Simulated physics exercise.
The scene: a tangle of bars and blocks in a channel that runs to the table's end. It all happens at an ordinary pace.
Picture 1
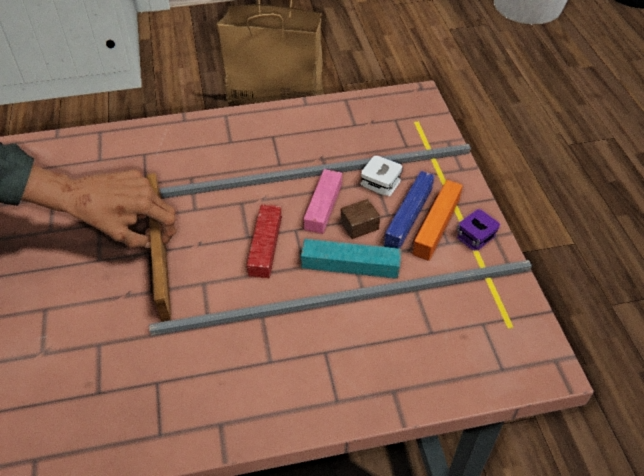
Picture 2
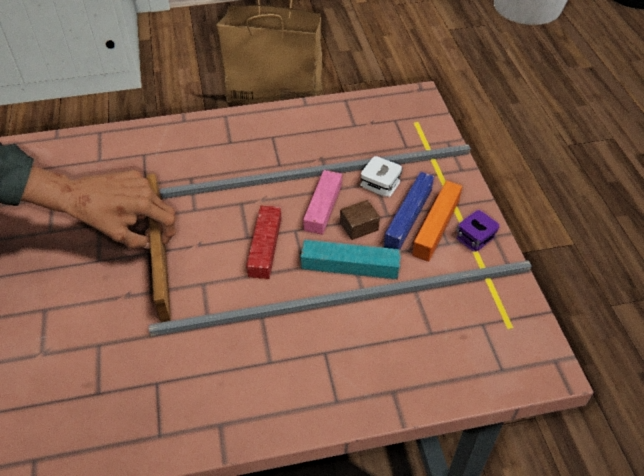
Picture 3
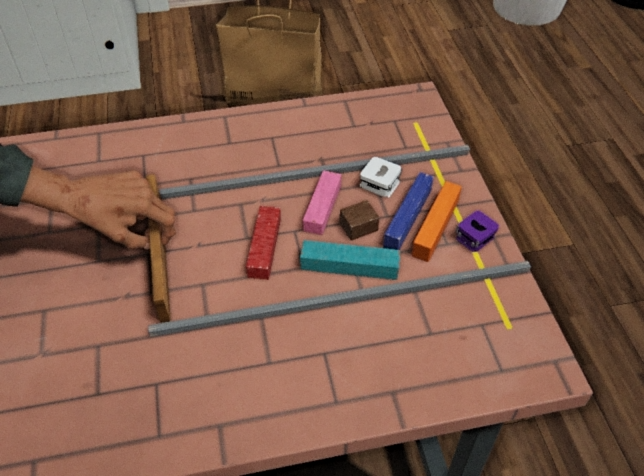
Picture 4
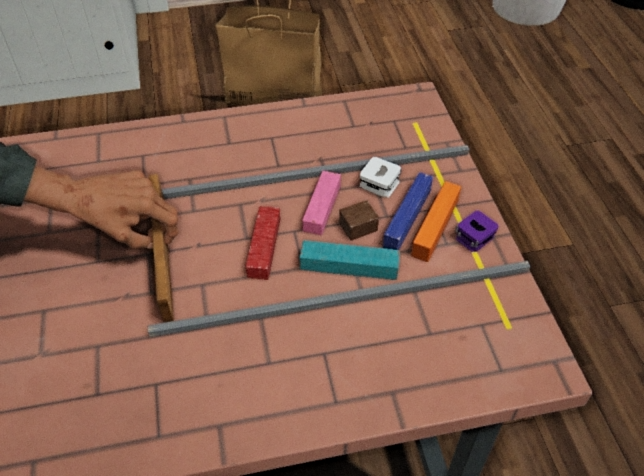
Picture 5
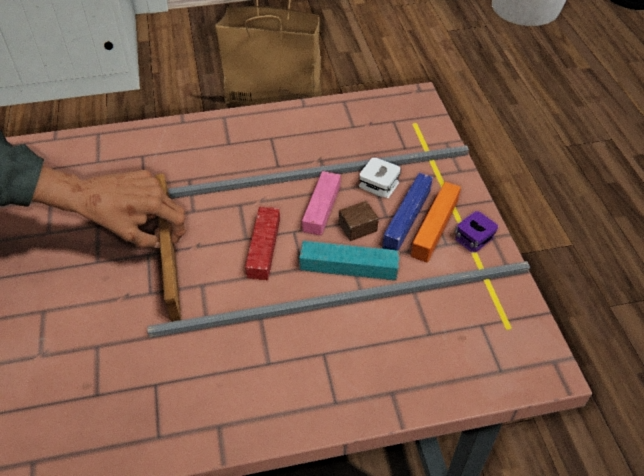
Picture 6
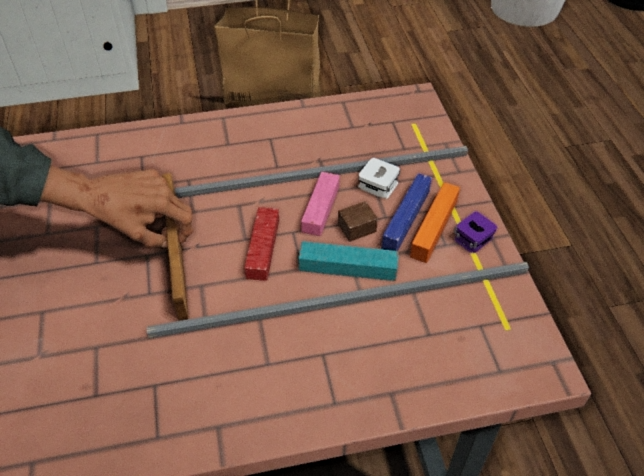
A hand reaching in from the left holds a wooden board upright across two grey rails on a pinkish brick-patterned tabletop, seen from above at an angle over a wood floor. Between the rails lie red, pink, turquoise, blue and orange bars, a brown block, and white and purple cases, near a yellow tape line. The board barely moves at first, then slides slightly right, touching nothing, while everything else stays still.
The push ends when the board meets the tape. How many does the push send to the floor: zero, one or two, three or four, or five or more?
In the end the number that fall off is five or more.
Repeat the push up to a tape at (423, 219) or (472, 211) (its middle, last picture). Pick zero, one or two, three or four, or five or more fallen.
Taking them in turn, three or four; five or more.
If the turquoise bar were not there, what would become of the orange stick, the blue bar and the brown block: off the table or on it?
The orange stick drops off; the blue bar falls; the brown block remains up.
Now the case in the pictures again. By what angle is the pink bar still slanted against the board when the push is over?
Roughly 0° out of line.
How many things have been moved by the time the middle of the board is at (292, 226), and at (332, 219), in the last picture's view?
At the one place 3, at the other 7.
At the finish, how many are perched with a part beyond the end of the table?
That would be 0.
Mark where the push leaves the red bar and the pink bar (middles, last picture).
The red bar at (466, 210), the pink bar at (470, 176).
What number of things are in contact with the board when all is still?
The number is 1.
A little later, none off yet; purple case at rest near (475, 233); orange stick at rest near (436, 222); blue bar at rest near (407, 212).
Next, none off yet; purple case shifted a little near (492, 232); orange stick shifted a little near (460, 207); blue bar shifted a little near (443, 203).
When it is over, the number that fall off is five or more; down, turquoise bar, brown block, white case, blue bar, orange stick and purple case.
